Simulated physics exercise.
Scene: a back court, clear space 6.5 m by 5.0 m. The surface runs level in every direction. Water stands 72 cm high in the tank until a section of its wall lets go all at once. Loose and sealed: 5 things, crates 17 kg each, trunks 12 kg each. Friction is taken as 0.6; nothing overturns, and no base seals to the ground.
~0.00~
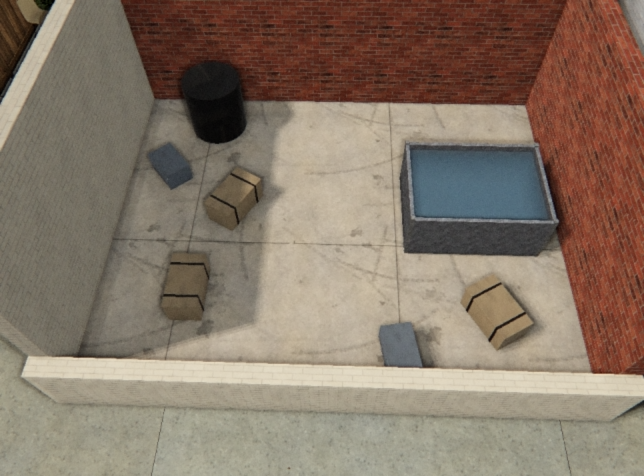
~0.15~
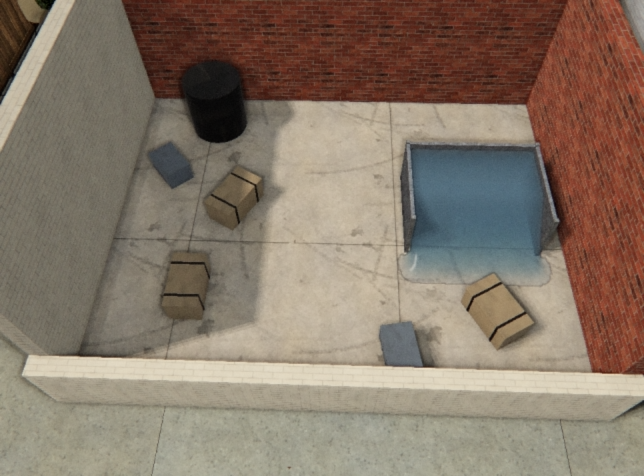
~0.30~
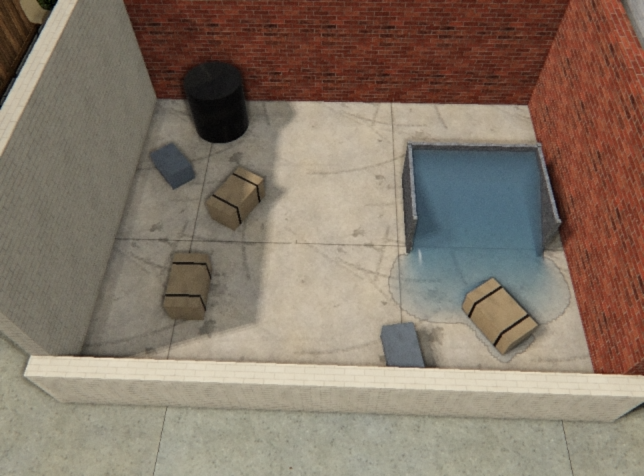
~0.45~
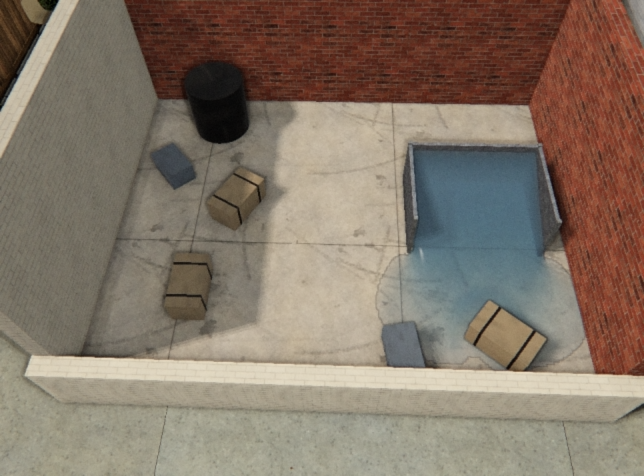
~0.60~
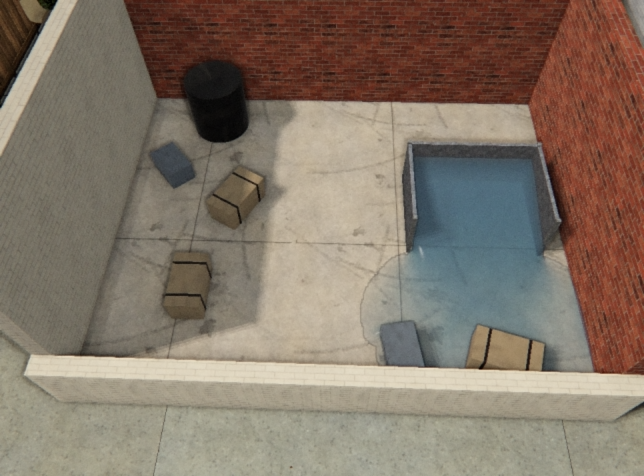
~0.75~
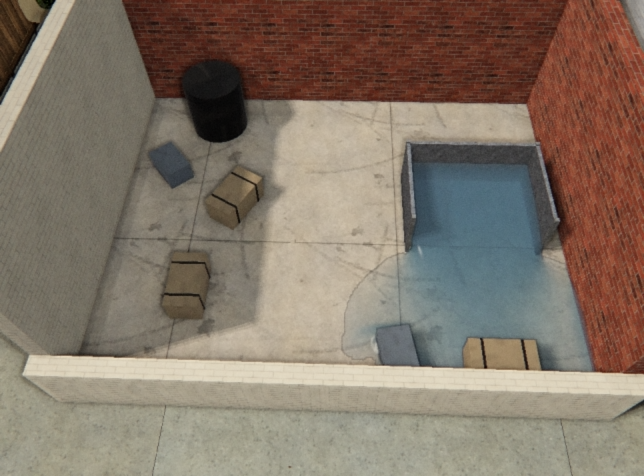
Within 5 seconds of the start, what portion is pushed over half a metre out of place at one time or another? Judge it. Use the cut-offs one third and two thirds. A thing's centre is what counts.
Two thirds or more.
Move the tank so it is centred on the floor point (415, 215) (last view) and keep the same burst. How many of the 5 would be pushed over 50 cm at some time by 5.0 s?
3.
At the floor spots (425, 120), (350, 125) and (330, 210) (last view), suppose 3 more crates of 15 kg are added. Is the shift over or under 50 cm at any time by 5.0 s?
Taking them one by one: It stays within, then it stays within, then it stays within.
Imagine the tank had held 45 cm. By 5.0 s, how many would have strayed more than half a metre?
You'd get 3 in that case.
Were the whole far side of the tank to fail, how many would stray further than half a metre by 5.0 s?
That gives 2 of them.
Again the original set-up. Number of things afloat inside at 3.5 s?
Total: 2.
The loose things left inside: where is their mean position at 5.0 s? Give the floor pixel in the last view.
I'd put it close to (206, 207) in the last view.
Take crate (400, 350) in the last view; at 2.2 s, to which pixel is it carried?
Close to pixel (230, 304).
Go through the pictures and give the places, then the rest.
In the first picture, a trunk at (499, 305) rests on the ground; a crate at (401, 346) rests on the ground; water covers 2.4 m2; 0 of 5 have shifted.
In the second picture, a trunk at (499, 305) rests on the ground; a crate at (401, 345) rests on the ground; water covers 3.4 m2; 0 of 5 have shifted.
In the third picture, a trunk at (502, 310), on the bottom, 6 cm from its start; a crate at (403, 346) rests on the ground; water covers 4.6 m2; 1 of 5 have shifted.
In the fourth picture, a trunk at (508, 332) rests on the ground, 37 cm from its start; a crate at (404, 346) rests on the ground; 6.1 m2 under water; 1 of 5 have shifted.
In the fifth picture, a trunk at (508, 351) rests on the ground, 63 cm from its start; a crate at (403, 346) rests on the ground; 7.3 m2 under water; 1 of 5 have shifted.
In the sixth picture, a trunk at (505, 357) floats, 73 cm from its start; a crate at (399, 349), on the bottom, 7 cm from its start; water covers 7.7 m2; 2 of 5 have shifted.
After 1.1 s 1 of 5 are over 50 cm from their spots; 1 afloat.
After 2.2 s 2 of 5 are over 50 cm from their spots; 1 afloat.
After 3.5 s 3 of 5 are over 50 cm from their spots; 2 afloat.
After 5.0 s 4 of 5 are over 50 cm from their spots, and 4 have been at some point; 3 afloat.
